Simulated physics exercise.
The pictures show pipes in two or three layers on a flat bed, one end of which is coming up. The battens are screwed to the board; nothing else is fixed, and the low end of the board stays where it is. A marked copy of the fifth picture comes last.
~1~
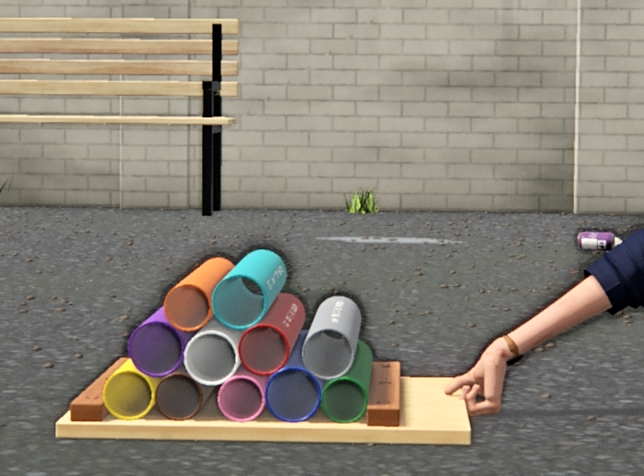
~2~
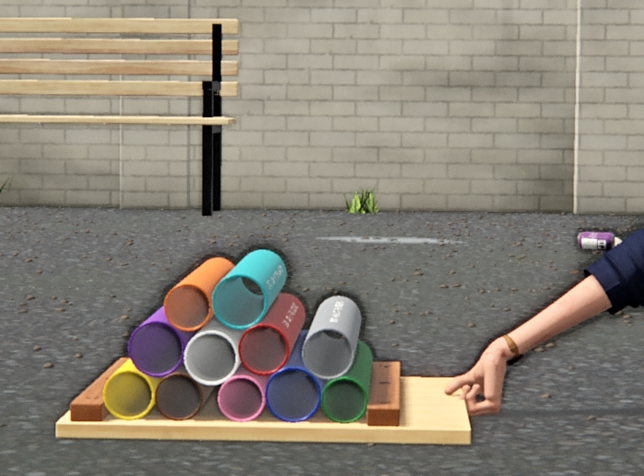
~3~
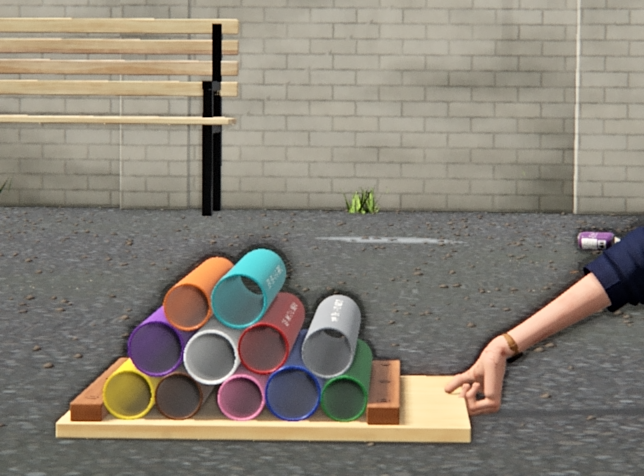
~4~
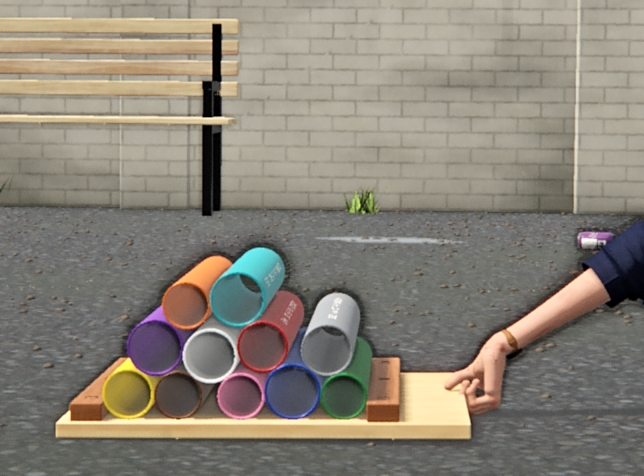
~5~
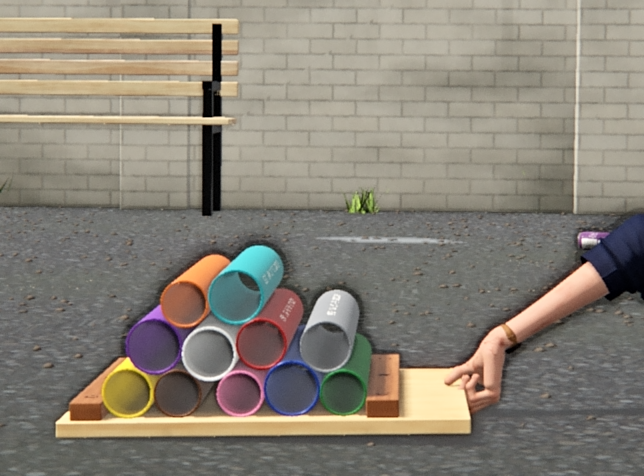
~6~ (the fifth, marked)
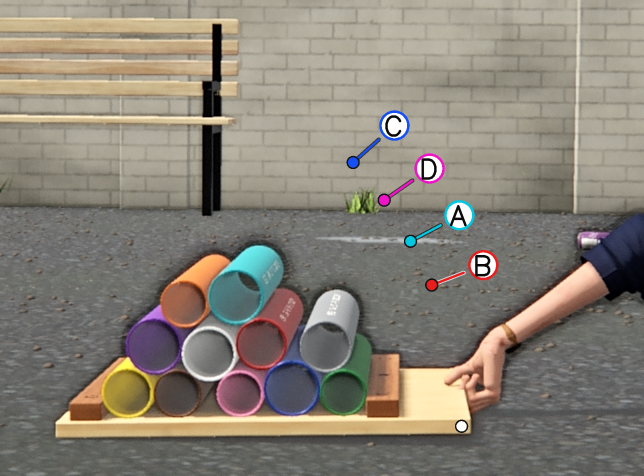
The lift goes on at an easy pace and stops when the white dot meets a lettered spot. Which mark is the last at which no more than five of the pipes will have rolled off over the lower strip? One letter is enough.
The answer is mark D.
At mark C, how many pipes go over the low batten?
The count is six.
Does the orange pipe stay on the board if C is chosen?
No.
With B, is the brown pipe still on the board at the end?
Yes, with B.
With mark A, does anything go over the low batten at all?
Yes, at A.
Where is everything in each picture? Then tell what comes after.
Green pipe (345, 401); grey pipe (328, 354); white pipe (212, 358), in the first frame.
White pipe (211, 358); red pipe (264, 350), in the second frame.
Board (274, 396); orange pipe (188, 307), in the third frame.
Board (274, 395); yellow pipe (128, 394); brown pipe (178, 396), in the fourth frame.
Board (274, 392); yellow pipe (128, 393); brown pipe (178, 394), in the fifth frame.
On the marked copy, A at (410, 241); B at (431, 285); C at (353, 162); D at (384, 200); the white dot at (462, 426).
Taking D. A third of the way, board at 20°.
Two thirds of the way, board at 36°.
When it is over, board at 36°, five over the low batten.
As for the rest, A five over the low batten; B five over the low batten; C six over the low batten.
